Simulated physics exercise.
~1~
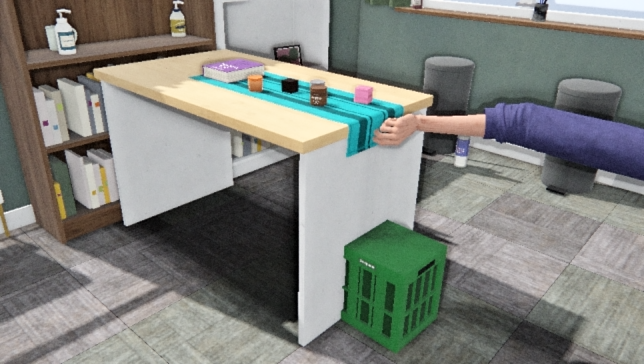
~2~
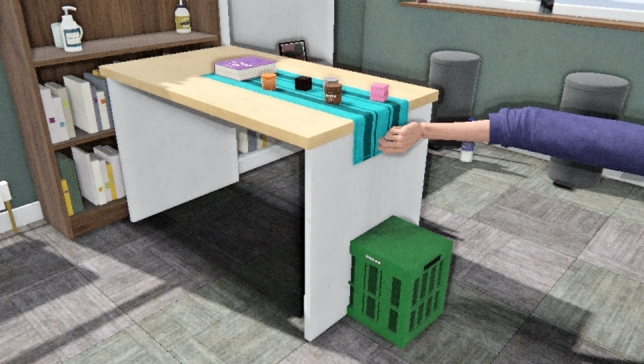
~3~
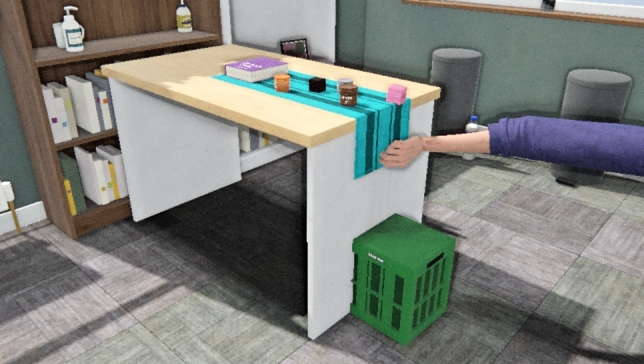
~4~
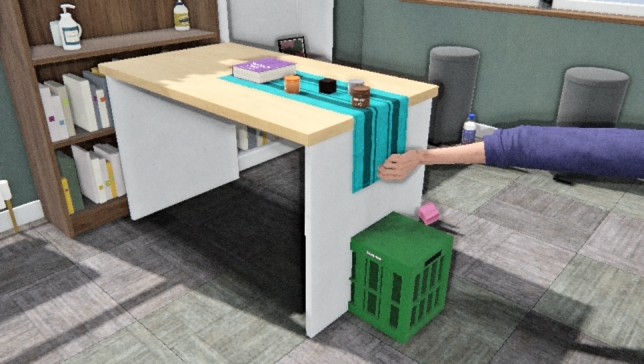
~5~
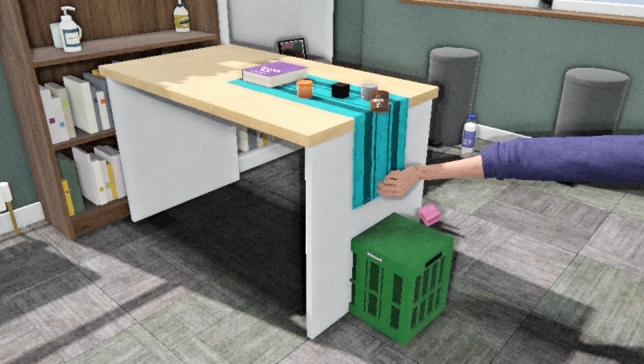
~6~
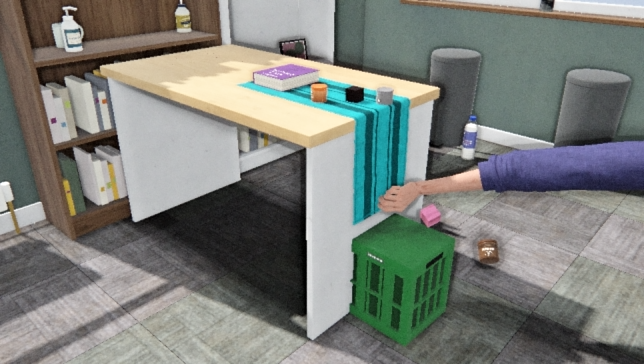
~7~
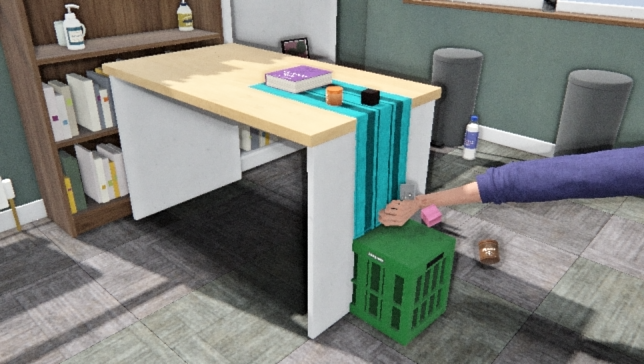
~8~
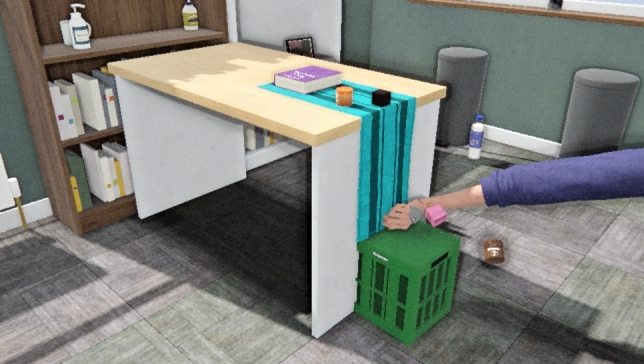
A hand draws a turquoise scarf down to a green crate, and three small things fall.
